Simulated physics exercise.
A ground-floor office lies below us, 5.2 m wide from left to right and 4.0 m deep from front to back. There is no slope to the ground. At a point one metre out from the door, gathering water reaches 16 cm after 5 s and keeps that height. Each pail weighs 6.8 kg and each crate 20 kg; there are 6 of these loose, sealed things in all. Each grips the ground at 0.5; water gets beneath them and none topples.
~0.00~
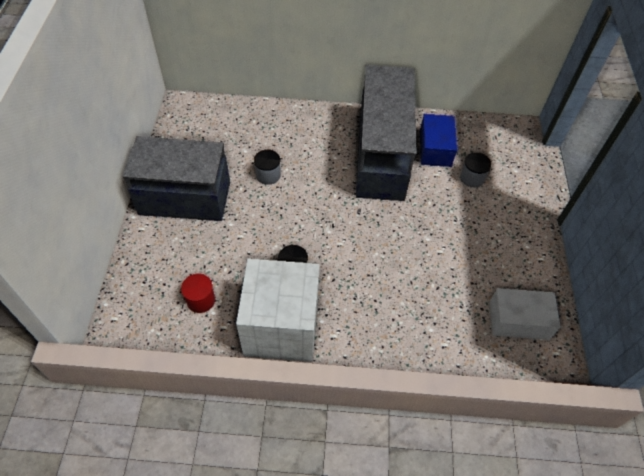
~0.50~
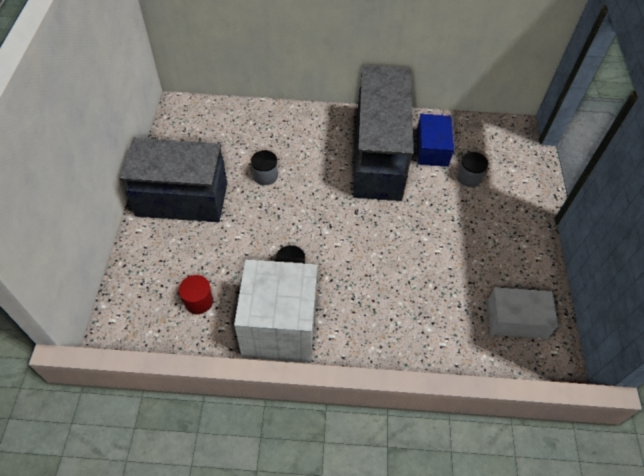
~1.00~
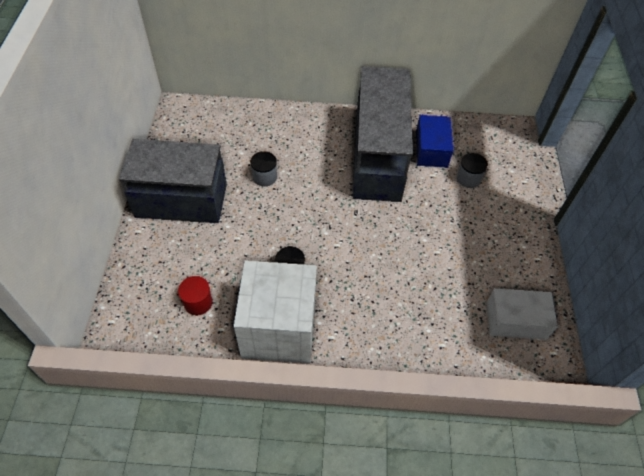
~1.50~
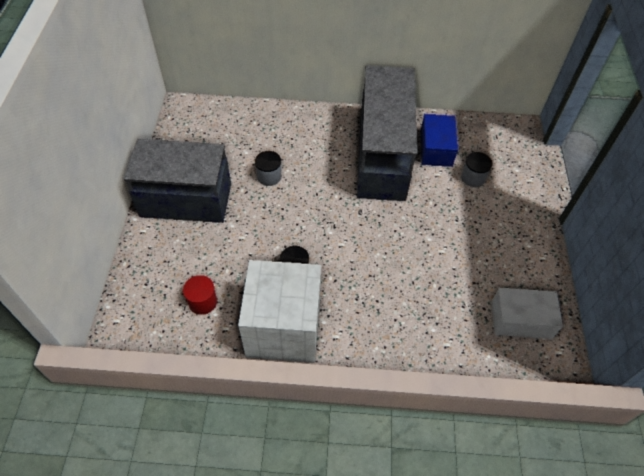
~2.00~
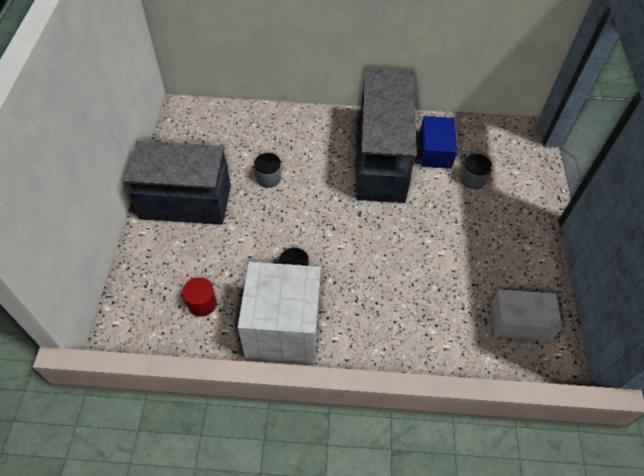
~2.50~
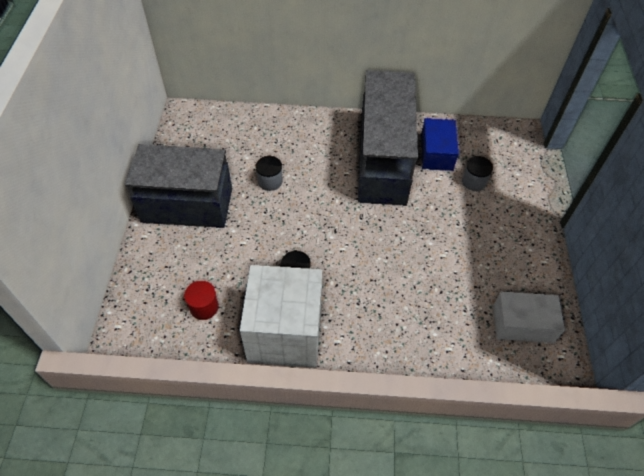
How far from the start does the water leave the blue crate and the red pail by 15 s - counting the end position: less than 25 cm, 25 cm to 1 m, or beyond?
By then the blue crate creeps a bit and the red pail hardly moves.
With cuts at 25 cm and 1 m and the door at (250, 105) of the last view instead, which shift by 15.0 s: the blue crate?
Well, the blue crate sits tight in that setup.
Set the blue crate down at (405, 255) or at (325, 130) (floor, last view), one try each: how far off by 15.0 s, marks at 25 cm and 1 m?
Try one - it is pushed slightly; try two - it hardly stirs.
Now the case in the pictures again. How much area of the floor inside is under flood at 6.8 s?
At that time the wet patch spans about 9.5 m2.
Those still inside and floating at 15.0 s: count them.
Of them, 1.
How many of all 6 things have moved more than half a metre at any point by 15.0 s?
By my count, 1.
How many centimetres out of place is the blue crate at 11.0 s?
Shift: About 50 cm.
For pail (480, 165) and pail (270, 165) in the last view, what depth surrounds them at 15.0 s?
Close to 12 and 4 centimetres.
After 3.5 s the blue crate is near (441, 136), 0.0 m from its start, aground; the red pail is near (200, 294), 0.0 m from its start, aground; 0 afloat.
After 6.8 s the blue crate is near (433, 134), 0.1 m from its start, afloat; the red pail is near (200, 294), 0.0 m from its start, aground; 1 afloat.
After 11.0 s the blue crate is near (425, 110), 0.5 m from its start, aground; the red pail is near (200, 294), 0.0 m from its start, aground; 0 afloat.
After 15.0 s the blue crate is near (425, 110), 0.5 m from its start, aground; the red pail is near (200, 294), 0.0 m from its start, aground; 1 afloat.
